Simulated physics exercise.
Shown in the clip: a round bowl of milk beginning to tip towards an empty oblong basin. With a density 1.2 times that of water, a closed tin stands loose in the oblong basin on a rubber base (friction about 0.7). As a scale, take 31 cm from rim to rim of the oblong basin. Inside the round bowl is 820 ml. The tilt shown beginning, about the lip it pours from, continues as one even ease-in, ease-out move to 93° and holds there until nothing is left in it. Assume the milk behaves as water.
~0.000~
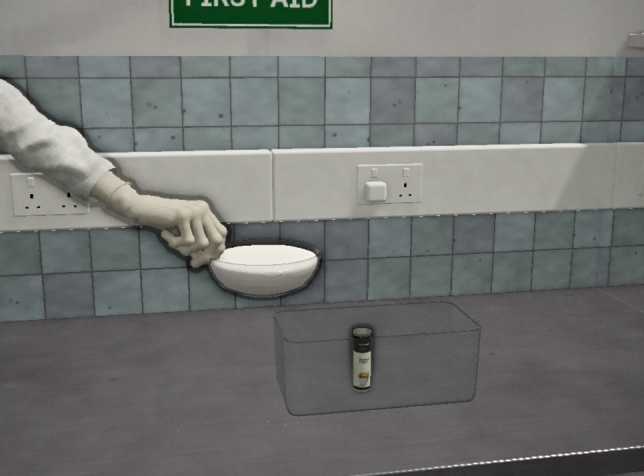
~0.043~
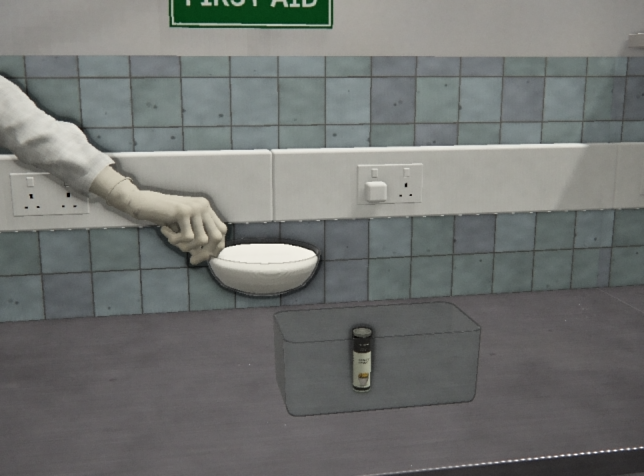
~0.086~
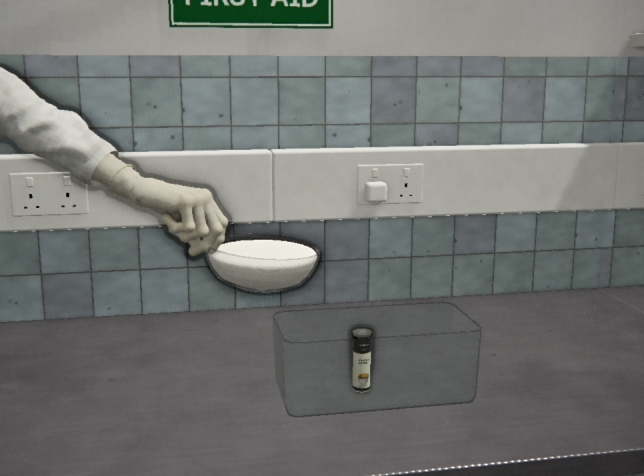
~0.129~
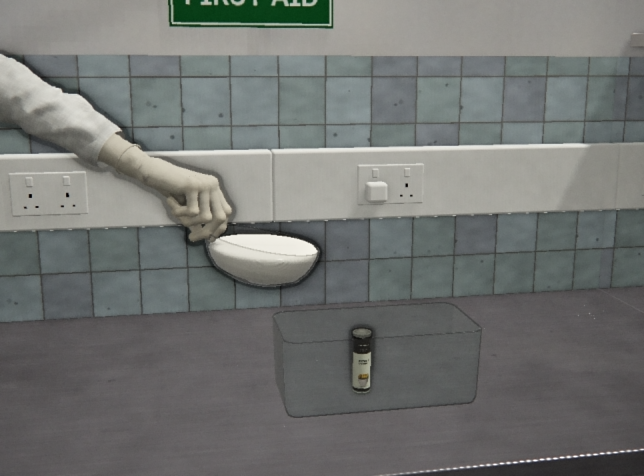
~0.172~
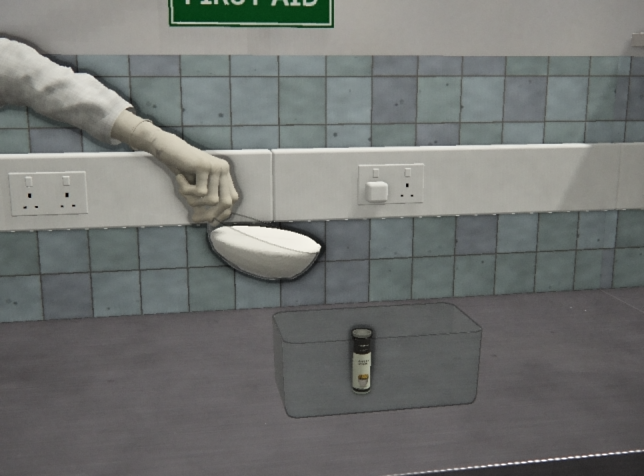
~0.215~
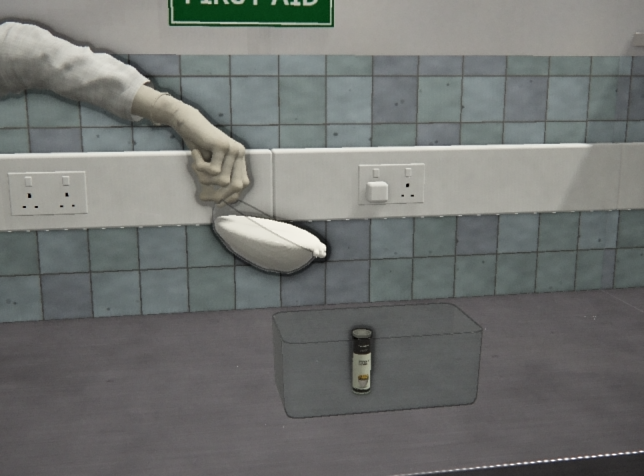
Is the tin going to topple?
It's going to be knocked down.
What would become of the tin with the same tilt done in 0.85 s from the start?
Outcome - the tin remains standing.
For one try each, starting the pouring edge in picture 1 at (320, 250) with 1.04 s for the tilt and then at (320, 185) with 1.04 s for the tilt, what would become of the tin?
First it stays on its base; then it stays on its base.
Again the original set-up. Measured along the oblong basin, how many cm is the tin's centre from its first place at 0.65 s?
Estimate: Around 0 cm.
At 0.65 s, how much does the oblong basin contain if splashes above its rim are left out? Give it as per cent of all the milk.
The fraction sits near 92 in a hundred.
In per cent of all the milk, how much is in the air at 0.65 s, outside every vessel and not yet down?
About 7 % of the total.
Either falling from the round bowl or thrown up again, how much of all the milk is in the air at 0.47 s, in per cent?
Some 68 per cent.
After 0.47 s the tilt is 88° and 18 per cent is still to pour; the tin stands where it began.
After 0.65 s the tilt is 93° and 0 per cent is still to pour; the tin stands where it began.
After 0.84 s the tilt is 93° and 0 per cent is still to pour; the tin leans 45°.
After 1.05 s the tilt is 93° and 0 per cent is still to pour; the tin lies on its side.
In the end the tin lies on its side.
